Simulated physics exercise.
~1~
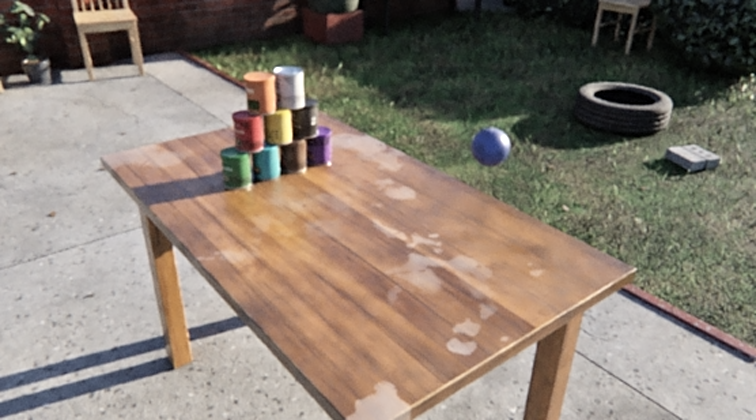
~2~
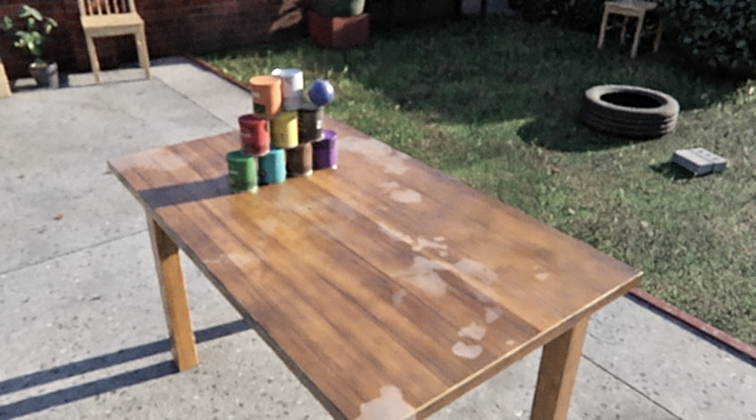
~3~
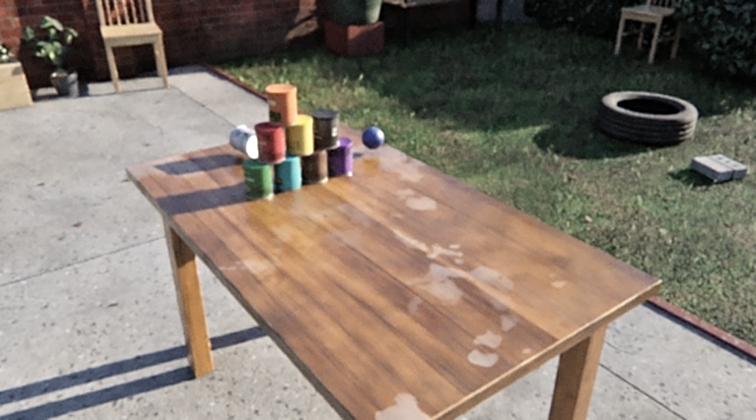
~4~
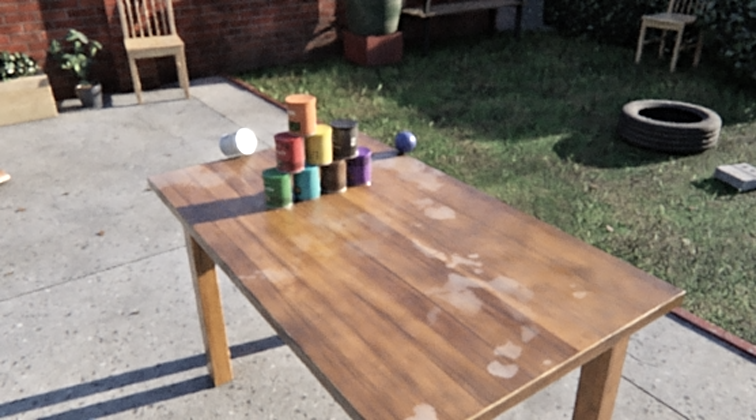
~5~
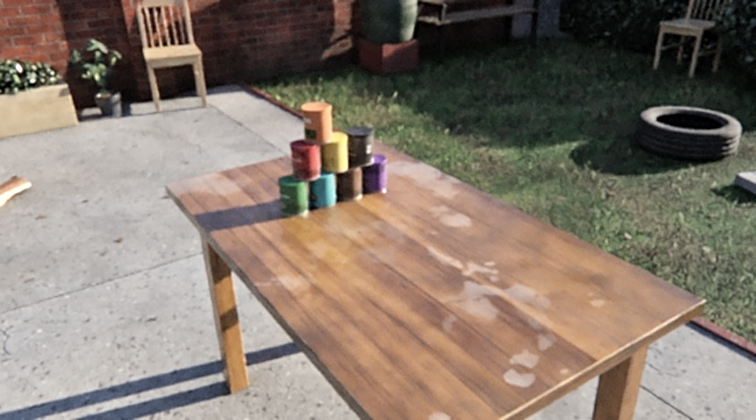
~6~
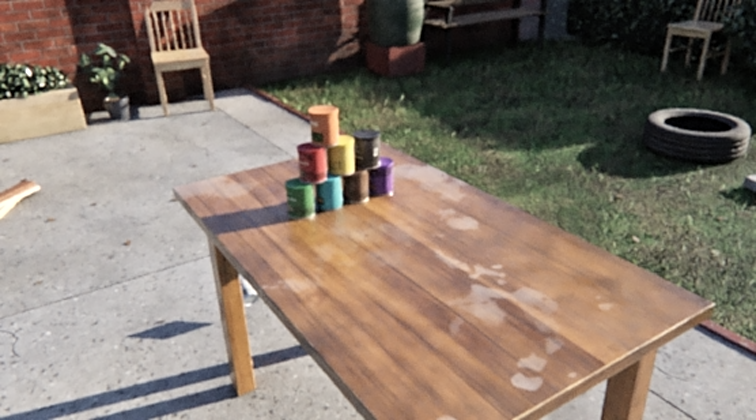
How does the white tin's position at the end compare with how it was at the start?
At the start the white tin stands upright on the top row of the stack. By the end it is lying on its side, down off the table.
A blue ball knocks the white tin off a stack on a table, leaving the rest standing.
